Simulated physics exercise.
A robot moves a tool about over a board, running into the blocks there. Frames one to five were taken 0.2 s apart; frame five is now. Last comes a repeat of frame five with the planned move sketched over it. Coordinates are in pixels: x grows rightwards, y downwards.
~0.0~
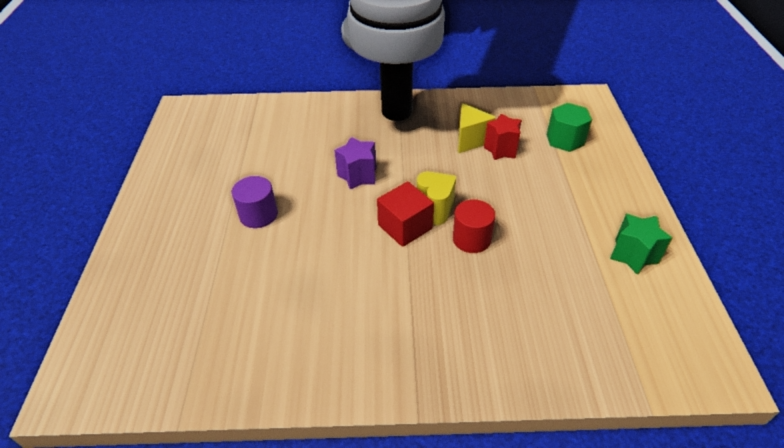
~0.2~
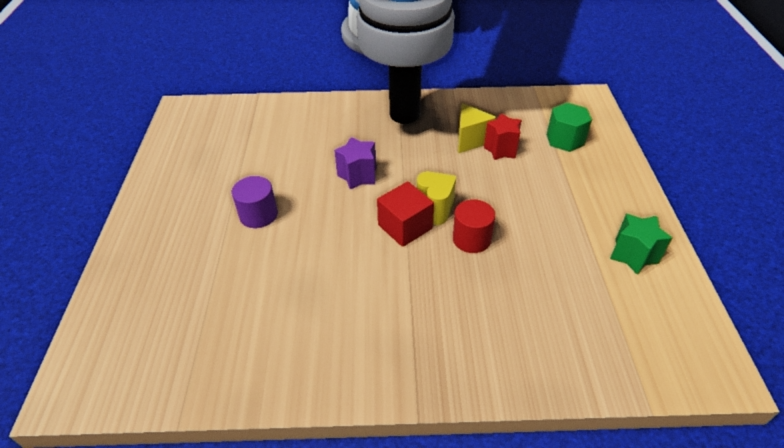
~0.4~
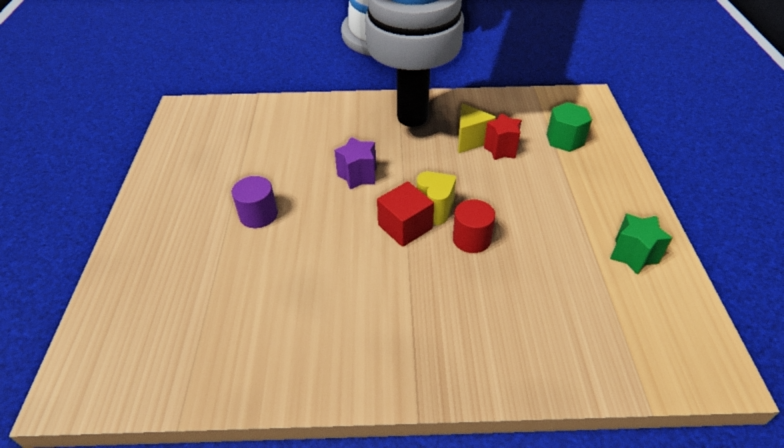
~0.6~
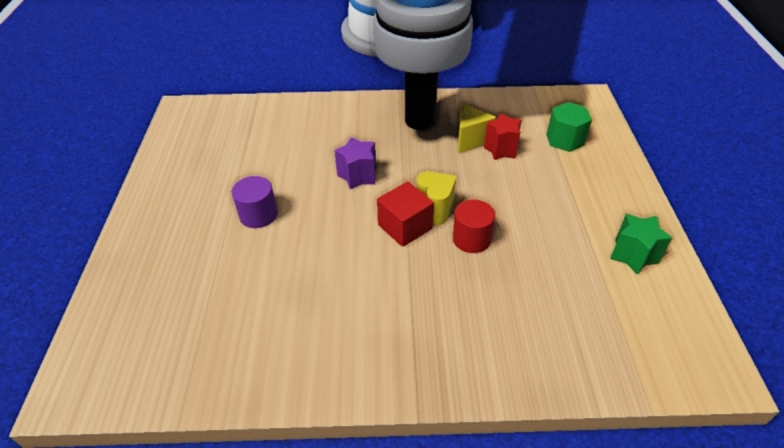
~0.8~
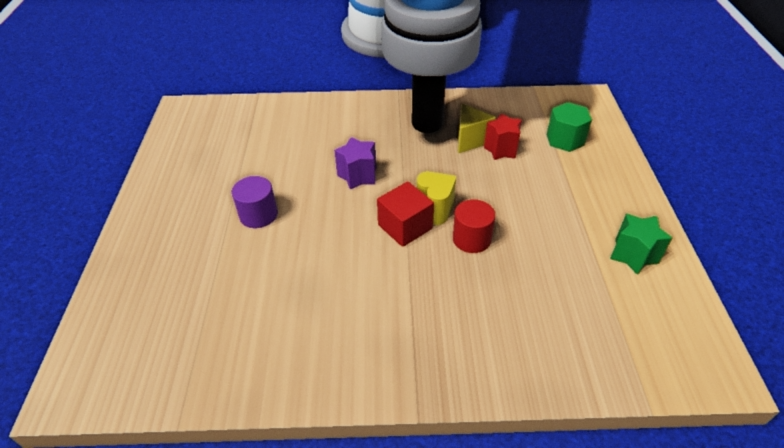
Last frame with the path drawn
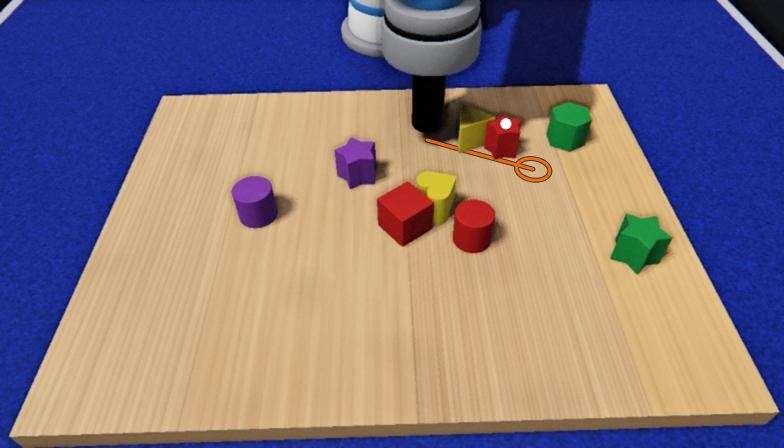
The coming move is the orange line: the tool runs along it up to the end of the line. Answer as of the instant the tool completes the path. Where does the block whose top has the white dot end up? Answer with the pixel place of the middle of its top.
The middle of its upper face will lie at (558, 130).
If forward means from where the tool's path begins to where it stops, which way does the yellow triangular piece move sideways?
To the path's left.
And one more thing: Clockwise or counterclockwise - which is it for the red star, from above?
Seen from above, its turn is counter-clockwise.
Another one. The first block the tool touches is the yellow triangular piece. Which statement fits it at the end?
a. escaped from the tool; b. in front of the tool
Option a.
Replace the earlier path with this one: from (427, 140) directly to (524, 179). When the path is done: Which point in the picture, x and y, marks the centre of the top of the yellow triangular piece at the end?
The middle of the upper face of the yellow triangular piece will lie at about (493, 118) in the picture.
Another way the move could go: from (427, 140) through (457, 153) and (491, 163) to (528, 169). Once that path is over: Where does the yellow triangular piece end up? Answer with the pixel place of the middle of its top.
Its top middle: (491, 118).
The line goes in a line from (427, 140) to (533, 169); the dot is on the red star.
On the path given first. One third of the way, tool (463, 135); yellow triangular piece (488, 116), turned 35° anticlockwise; red star (514, 126).
Two thirds of the way, tool (500, 145); yellow triangular piece (509, 116), turned 55° anticlockwise; red star (535, 129), turned 30° anticlockwise.
At the end, tool (536, 154); yellow triangular piece (511, 116), turned 65° anticlockwise; red star (558, 130), turned 90° anticlockwise; green six-sided block unmoved.
